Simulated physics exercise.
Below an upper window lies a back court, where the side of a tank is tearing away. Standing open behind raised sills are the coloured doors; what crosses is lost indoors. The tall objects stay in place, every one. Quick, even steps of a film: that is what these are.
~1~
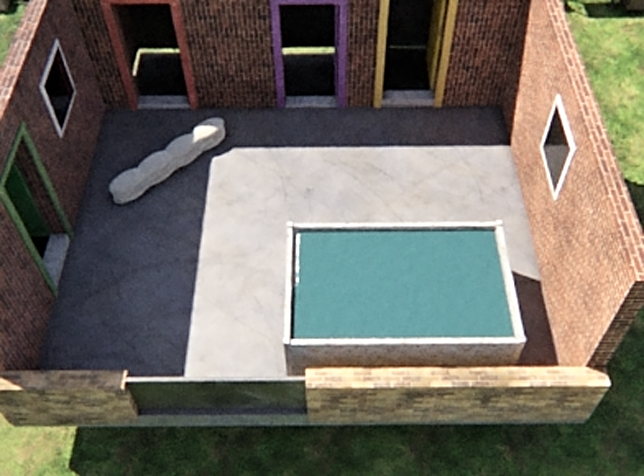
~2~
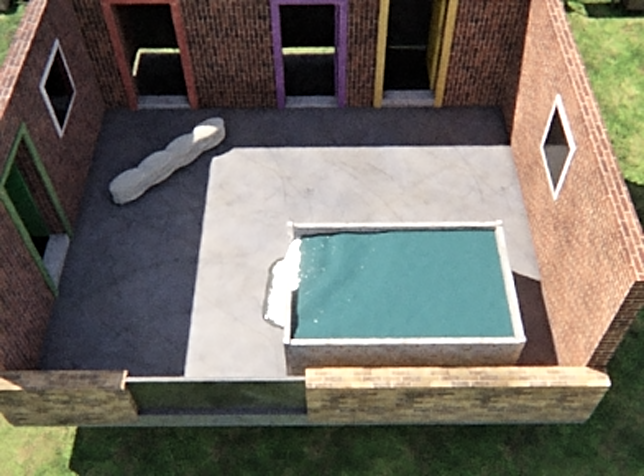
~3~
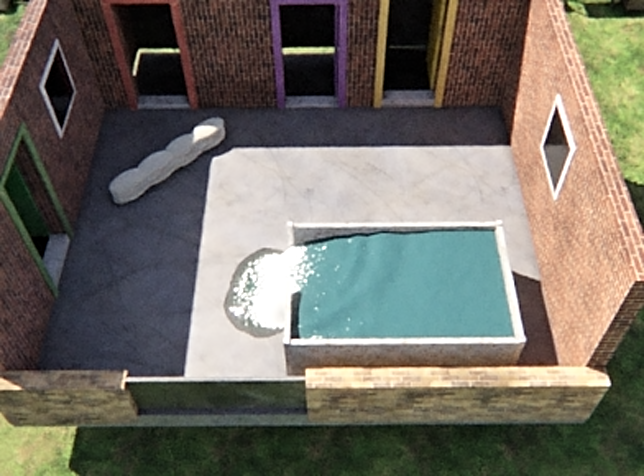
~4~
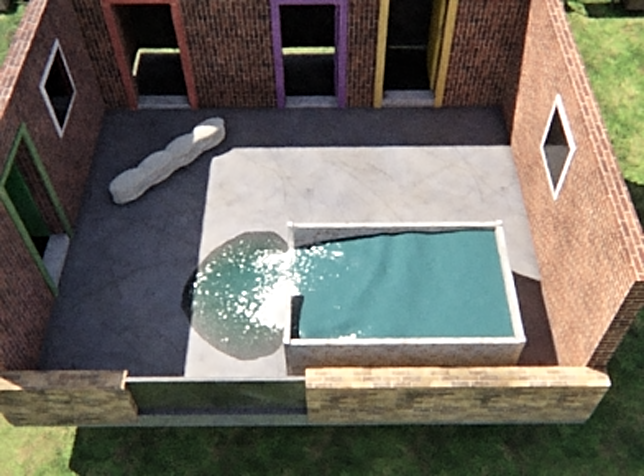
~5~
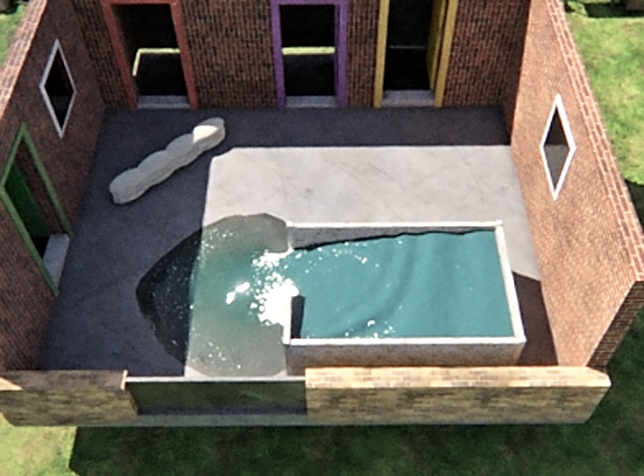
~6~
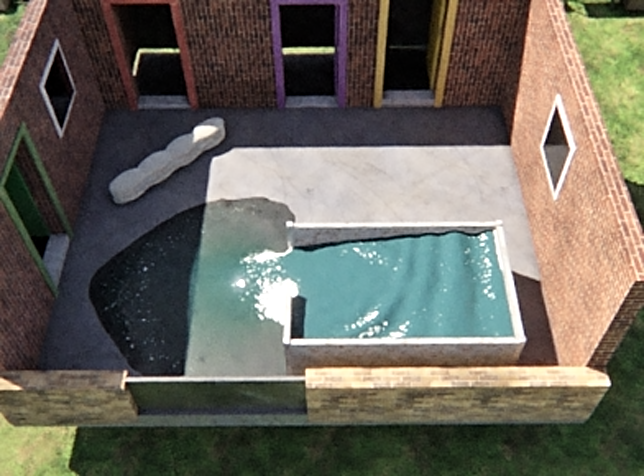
Water burst through the left side of a raised tank in a brick-walled courtyard, foaming at the gap, then spread leftward across the paving in a widening pool as the tank's level dropped.
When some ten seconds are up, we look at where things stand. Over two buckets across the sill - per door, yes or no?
Red door yes, yellow door no, purple door yes, green door yes.
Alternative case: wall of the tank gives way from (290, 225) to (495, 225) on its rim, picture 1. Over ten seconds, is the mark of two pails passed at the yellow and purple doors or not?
In that setup the yellow door runs over the limit, but the purple door runs over the limit.
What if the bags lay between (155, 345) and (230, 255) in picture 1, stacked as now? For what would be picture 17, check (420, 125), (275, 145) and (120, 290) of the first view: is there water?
The three points come out untouched, soaked and soaked.
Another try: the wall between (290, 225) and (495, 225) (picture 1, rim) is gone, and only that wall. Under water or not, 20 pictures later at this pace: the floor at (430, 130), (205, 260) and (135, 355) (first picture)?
Result, in sequence: Sodden, spared by the spill, spared by the spill.
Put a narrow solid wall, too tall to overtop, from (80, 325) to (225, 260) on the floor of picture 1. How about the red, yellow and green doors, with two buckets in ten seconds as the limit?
Here's how it goes: The red one ends up swamped, the yellow one remains below, the green one remains below.
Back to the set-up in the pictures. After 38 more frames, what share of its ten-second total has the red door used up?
Roughly 60 per cent.
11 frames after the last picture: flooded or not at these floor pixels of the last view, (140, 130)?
Call it swamped.
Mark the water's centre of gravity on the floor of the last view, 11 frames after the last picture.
Close to (295, 299).
A moment on, water covers 35 % of the floor; the red door not reached, the yellow door not reached, the purple door not reached, the green door under two buckets in.
Next, water covers 40 % of the floor; the red door not reached, the yellow door not reached, the purple door not reached, the green door over two buckets in.
Then, water covers 55 % of the floor; the red door under two buckets in, the yellow door not reached, the purple door under two buckets in, the green door far over two buckets in.
Later, water covers 80 % of the floor; the red door over two buckets in, the yellow door wet at the sill, nothing in, the purple door over two buckets in, the green door far over two buckets in.
In the end, water covers 95 % of the floor; the red door far over two buckets in, the yellow door wet at the sill, nothing in, the purple door over two buckets in, the green door far over two buckets in.
